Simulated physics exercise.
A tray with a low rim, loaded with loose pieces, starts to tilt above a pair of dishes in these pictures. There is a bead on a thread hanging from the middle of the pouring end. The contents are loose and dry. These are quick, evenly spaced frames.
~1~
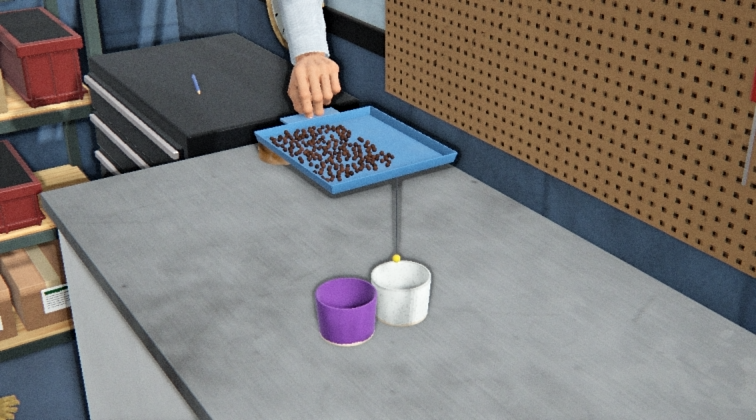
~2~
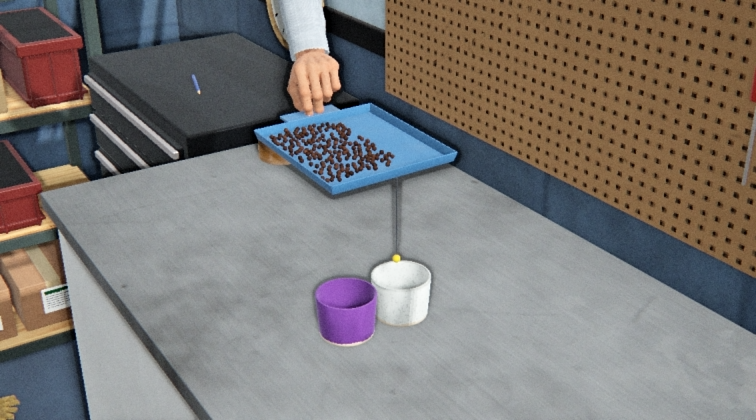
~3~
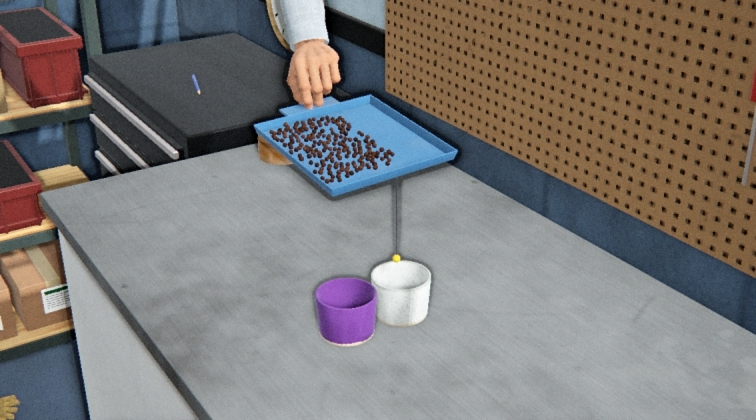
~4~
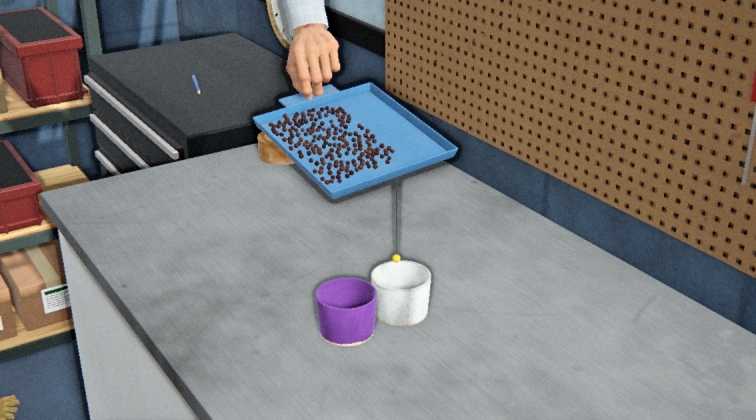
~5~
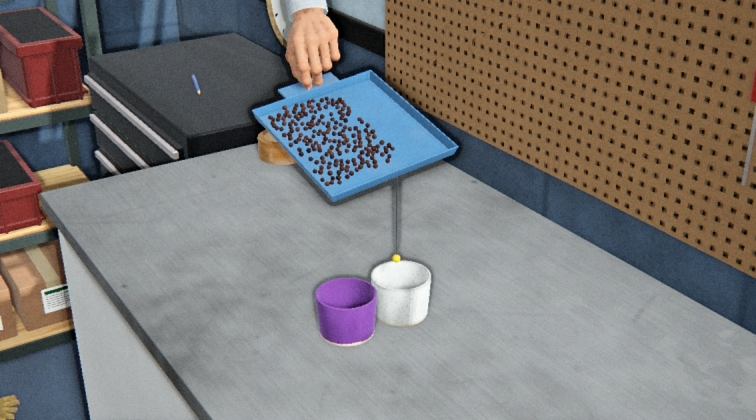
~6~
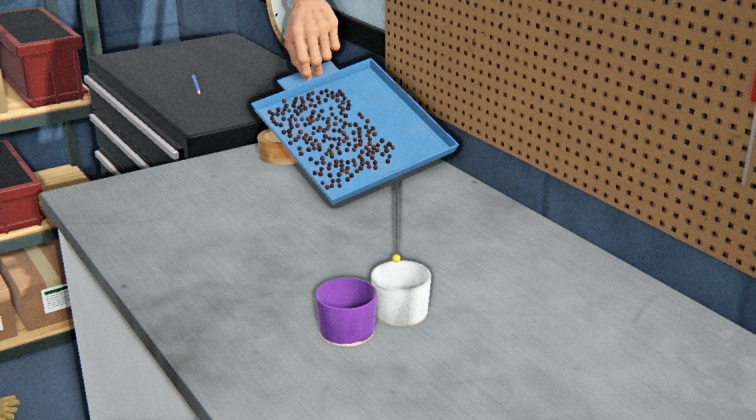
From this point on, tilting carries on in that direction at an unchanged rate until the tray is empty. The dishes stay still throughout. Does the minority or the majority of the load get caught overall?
The dishes gather above half.
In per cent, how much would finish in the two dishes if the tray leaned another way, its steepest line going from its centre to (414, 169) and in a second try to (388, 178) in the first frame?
First case about 10 percent; second case about 60 percent.
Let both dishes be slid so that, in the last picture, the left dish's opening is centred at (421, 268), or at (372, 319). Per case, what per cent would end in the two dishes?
0 %, then 0 %.
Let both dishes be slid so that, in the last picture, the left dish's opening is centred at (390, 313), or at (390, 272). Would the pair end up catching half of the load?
For the two places in order: A minority share, a minority share.
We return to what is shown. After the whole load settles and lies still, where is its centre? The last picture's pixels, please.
Near pixel (344, 326).
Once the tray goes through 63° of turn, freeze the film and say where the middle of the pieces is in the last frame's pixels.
Near the pixel (341, 186).
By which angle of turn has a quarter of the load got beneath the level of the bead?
The angle is around 90°.
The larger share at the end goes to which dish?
Looking at the end state, it is the left-side one.
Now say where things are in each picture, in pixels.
Corners of the pouring end (333, 184) and (453, 152), level; middle of the load (326, 151), allspice berries; left dish (362, 323); right dish (417, 304); bead on its thread (396, 259), in the first picture.
Corners of the pouring end (333, 185) and (454, 152), level; middle of the load (326, 150), in the second picture.
Corners of the pouring end (333, 187) and (454, 150), tipped barely, lowest at the left corner; middle of the load (326, 147), in the third picture.
Corners of the pouring end (333, 190) and (454, 148), tipped a little, lowest at the left corner; middle of the load (326, 143), in the fourth picture.
Corners of the pouring end (333, 194) and (454, 146), tipped clearly, lowest at the left corner; middle of the load (326, 139), in the fifth picture.
Corners of the pouring end (333, 197) and (455, 144), tipped clearly, lowest at the left corner; middle of the load (325, 136), just a few on the move; left dish (362, 323); right dish (417, 304), in the sixth picture.
Just after the last frame, tray tipped steeply; almost all on the tray; just a few outside both; about a tenth in the air.
A moment on, tray tipped past a quarter turn; about a tenth on the tray; roughly two thirds in the left dish; about a tenth outside both; roughly a quarter in the air.
Further on, tray tipped past a quarter turn; the larger part in the left dish; roughly a quarter outside both.
When it is over, tray tipped past a quarter turn; the larger part in the left dish; not one in the right dish; roughly a quarter outside both.
